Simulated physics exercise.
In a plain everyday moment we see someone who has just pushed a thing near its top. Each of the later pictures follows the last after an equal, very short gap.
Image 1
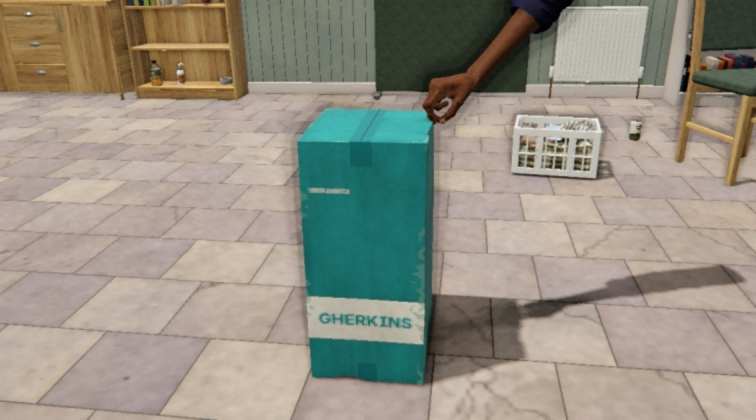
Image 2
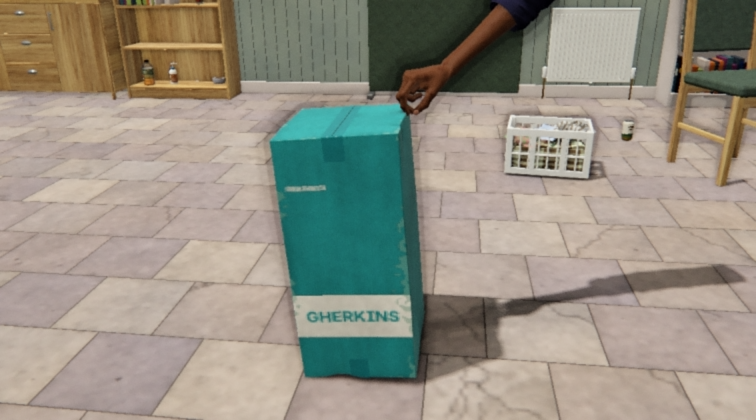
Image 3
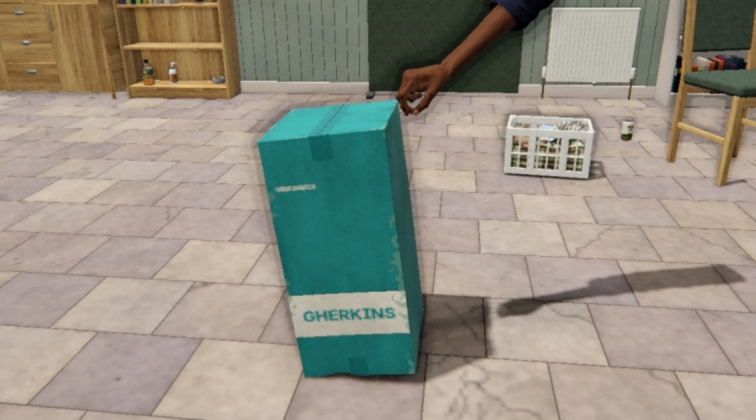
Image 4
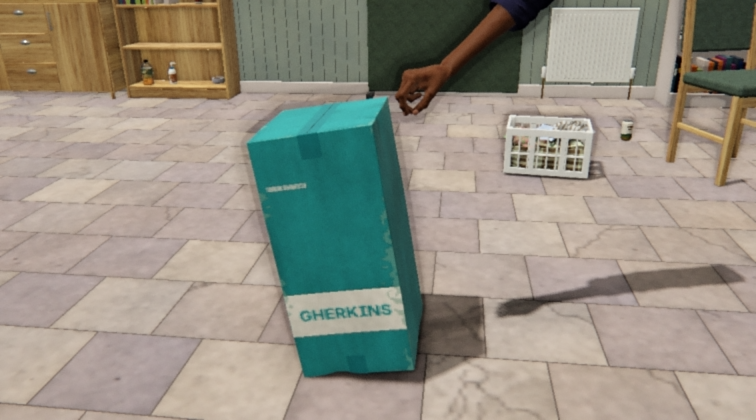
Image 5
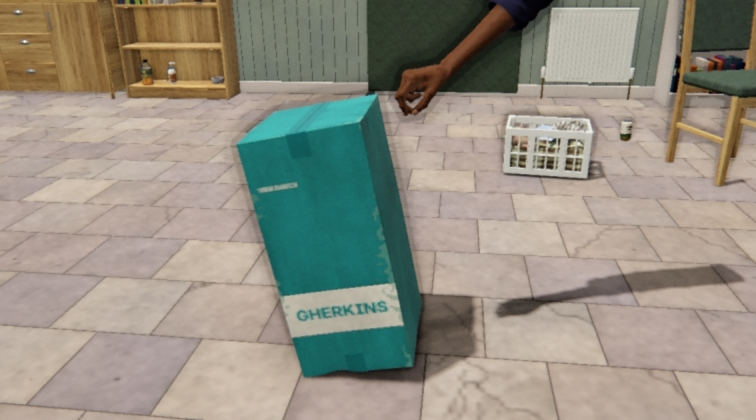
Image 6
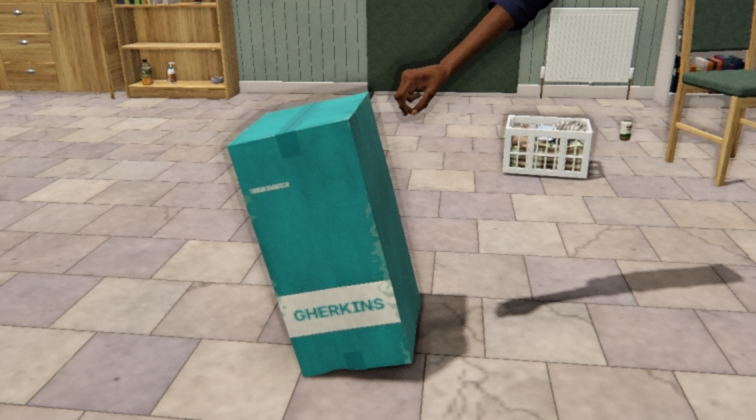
In a room with pale stone-tiled flooring and green panelled walls, the view is from the front, slightly above the floor. A tall turquoise box labelled "GHERKINS" stands in the centre, with wooden furniture behind at left and a white crate and wooden chair at right. A hand pushes the box near its top, and it leans steadily left, leaving the hand behind, as the view shifts slightly early on.
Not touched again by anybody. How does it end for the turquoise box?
It ends up lying down.
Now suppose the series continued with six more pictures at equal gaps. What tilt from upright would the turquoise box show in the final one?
I'd put it at close to 25° off upright.
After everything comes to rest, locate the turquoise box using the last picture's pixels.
Look close to (200, 292) and you'll find its middle.
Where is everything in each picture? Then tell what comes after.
The first frame shows turquoise box (374, 244) upright.
The second frame shows turquoise box (358, 240) 4° off upright.
The third frame shows turquoise box (352, 238) 7° off upright.
The fourth frame shows turquoise box (346, 236) 9° off upright.
The fifth frame shows turquoise box (341, 235) 11° off upright.
The sixth frame shows turquoise box (336, 234) 13° off upright.
Then, 0.28 s after the last picture, turquoise box 35° off upright near (287, 231).
Then, 0.52 s after the last picture, turquoise box 63° off upright near (232, 252).
At rest, the turquoise box falls over, near (200, 292).
